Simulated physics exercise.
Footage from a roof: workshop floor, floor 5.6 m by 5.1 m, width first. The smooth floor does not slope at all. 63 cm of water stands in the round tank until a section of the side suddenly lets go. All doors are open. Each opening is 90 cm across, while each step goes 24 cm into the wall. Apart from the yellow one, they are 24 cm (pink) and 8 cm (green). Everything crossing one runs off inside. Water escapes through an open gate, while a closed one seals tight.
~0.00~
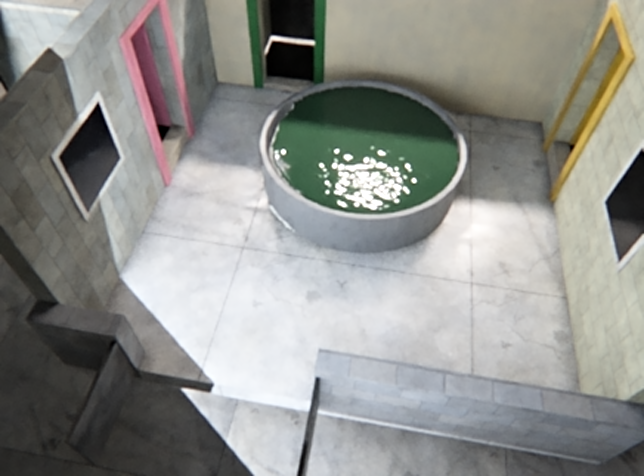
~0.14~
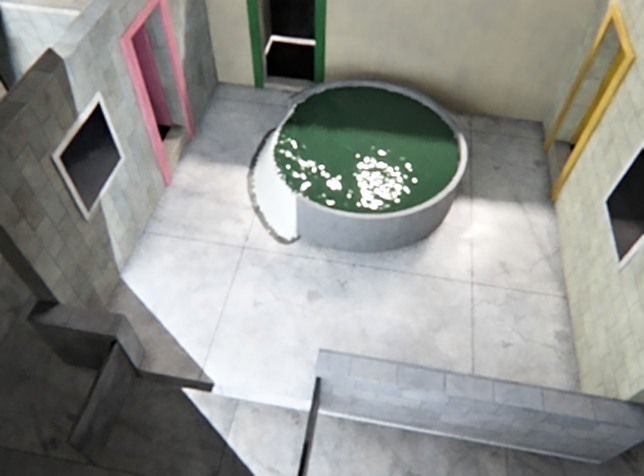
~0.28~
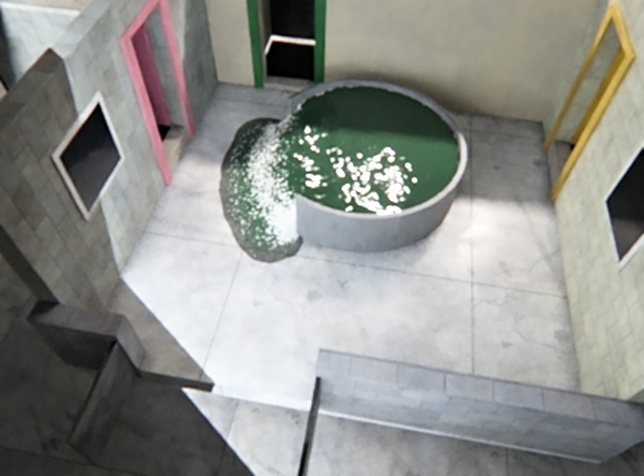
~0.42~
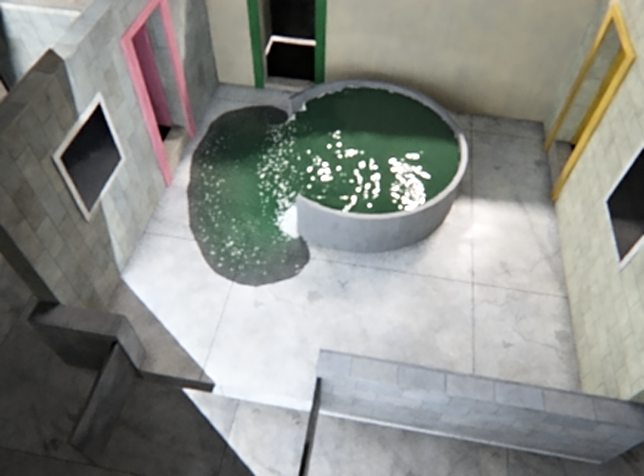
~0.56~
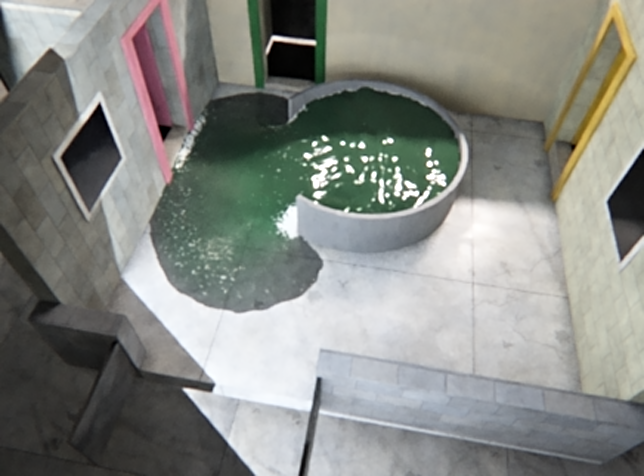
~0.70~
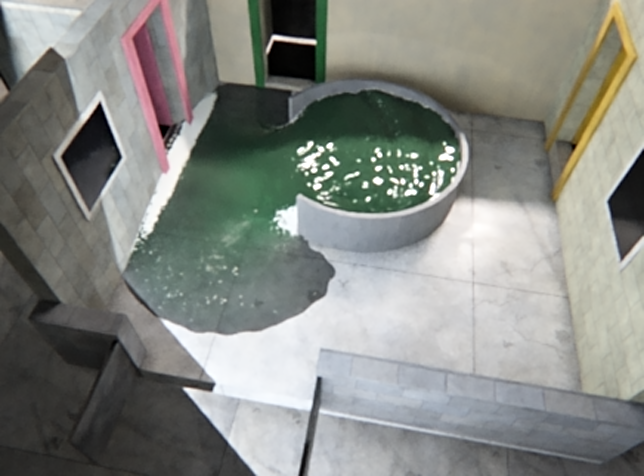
Green water poured out through a gap in the left side of the round tank, then spread across the pale floor in a widening dark pool, reaching the wall by the pink door.
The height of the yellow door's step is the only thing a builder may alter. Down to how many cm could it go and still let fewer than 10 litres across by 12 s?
I would say down to about 10.5 cm.
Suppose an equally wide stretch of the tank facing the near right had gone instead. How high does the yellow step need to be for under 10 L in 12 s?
About 13.5 cm.
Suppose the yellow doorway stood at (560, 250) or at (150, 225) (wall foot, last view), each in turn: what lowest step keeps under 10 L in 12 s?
About 12.0 cm, then about 33 cm.
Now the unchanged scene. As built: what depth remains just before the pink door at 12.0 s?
Depth: Near 7.5 cm.
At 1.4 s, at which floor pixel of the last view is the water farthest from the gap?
Pixel: About (91, 339).
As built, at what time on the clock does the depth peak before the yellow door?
Roughly at 5.0 s.
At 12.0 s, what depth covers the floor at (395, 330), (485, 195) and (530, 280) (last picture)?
In order: Around 5, 11 and 7 cm.
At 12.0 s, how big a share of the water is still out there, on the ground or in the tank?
Around 58 percent is still there.
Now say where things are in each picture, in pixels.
In the first picture, still water, 63 cm deep, in the round tank at (363, 145); the yellow door at (577, 121) is dry.
In the second picture, water pours out at (268, 170) and has run 0.3 m, to a hidden place; about 7 cm deep outside, 63 cm at the back.
In the third picture, the gap is at (268, 173), the front 0.7 m out at (245, 128); the back of the round tank holds 63 cm.
In the fourth picture, the front is at (218, 122), 1.2 m from the gap at (269, 174); 3.7 m2 of floor is wet, 63 cm left at the back.
In the fifth picture, water pours out at (269, 175) and has run 1.7 m, to (165, 258); about 6 cm deep outside, 63 cm at the back.
In the sixth picture, the front is at (127, 268), 2.2 m from the gap at (269, 174); 7.3 m2 of floor is wet, 62 cm left at the back; the yellow door at (579, 120), 4.3 m from the gap, is still 4.1 m from the nearest water.
After 1.4 s water covers 35 % of the floor, deepest (46 cm) near (173, 176); it has not reached the yellow door.
After 3.0 s water covers 55 % of the floor, deepest (40 cm) near (91, 339); it has not reached the yellow door.
After 12.0 s water covers 100 % of the floor, deepest (12 cm) near (468, 200); 9 cm at the yellow door, 0 litres in over its 26 cm step.
At the yellow door as built, the water arrived by 4.0 s and peaked near 13 cm at 5.0 s.
With a step of 9 cm, 23 litres would have come in within the 12 s; with 12 cm, 5 litres. So under 10 litres takes about 10.5 cm.
